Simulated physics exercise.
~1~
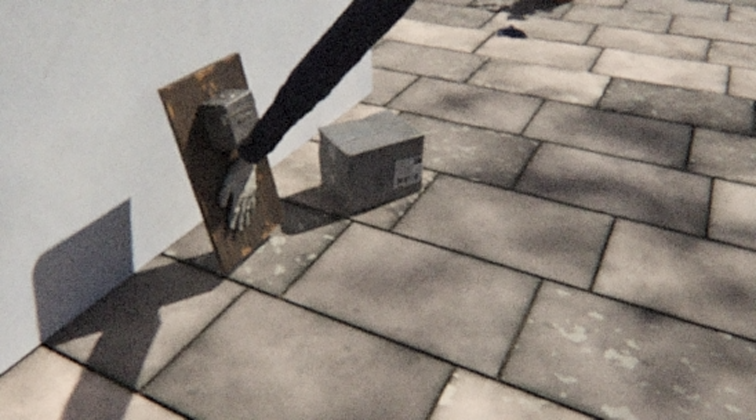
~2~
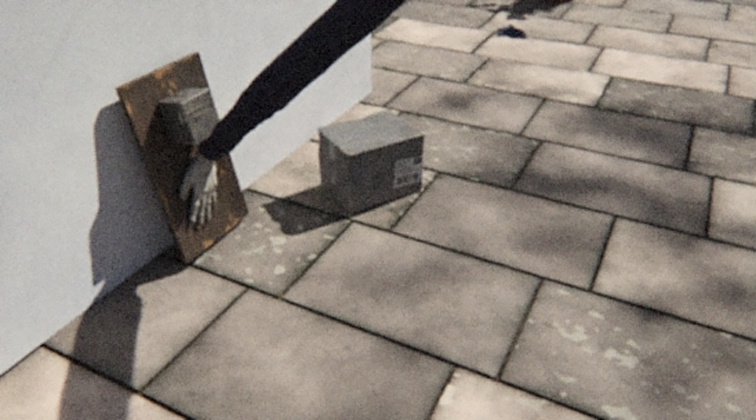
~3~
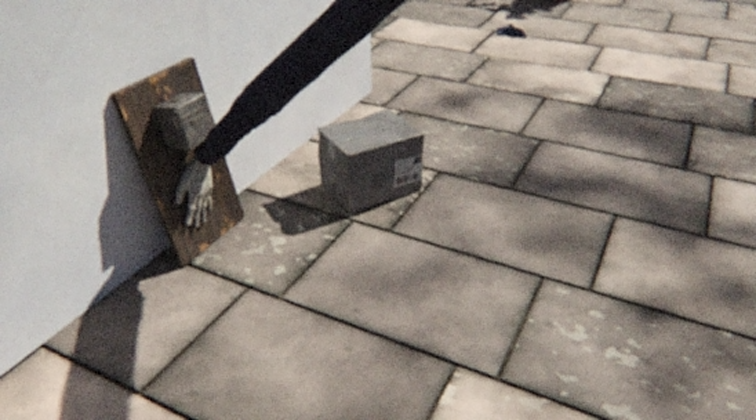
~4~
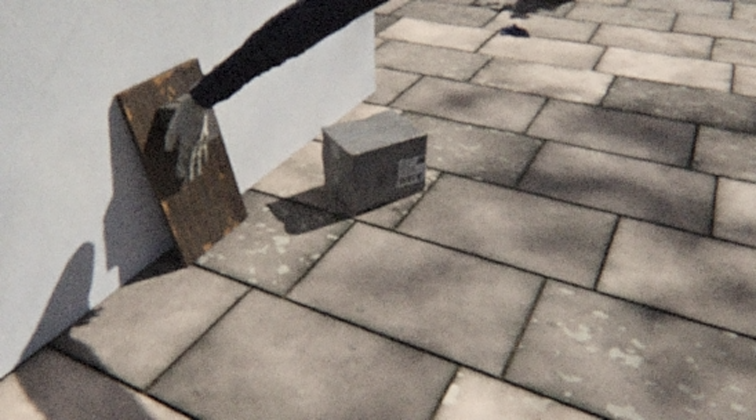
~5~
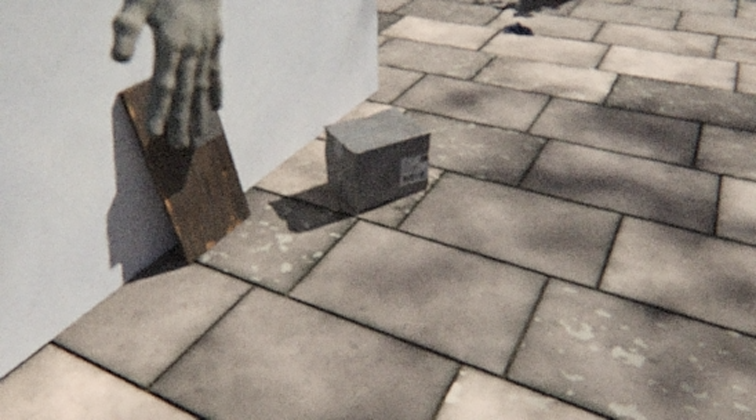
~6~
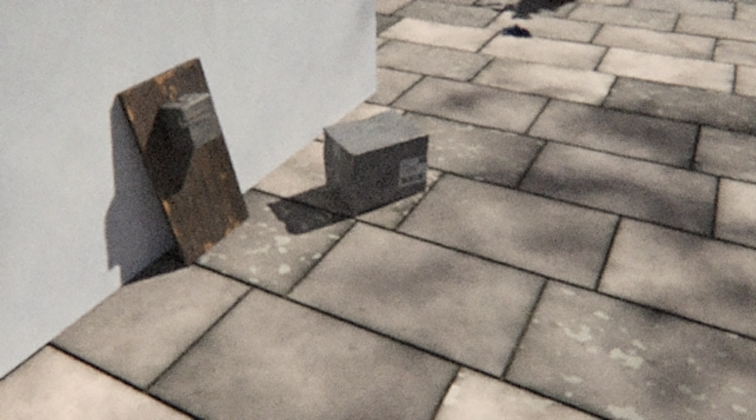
At the start, a gloved-looking hand on a dark-sleeved arm holds a dark, brownish board upright near a pale wall, with a grey box standing to the right on the paving. The hand moves the board to the left and leans it against the wall, a small grey block showing on its face. It stays there briefly, then the fingers open and the hand lifts away, passing large in front of the board's upper part before leaving view. The board stays leaning with the small block still on it, and the grey box remains in its place.
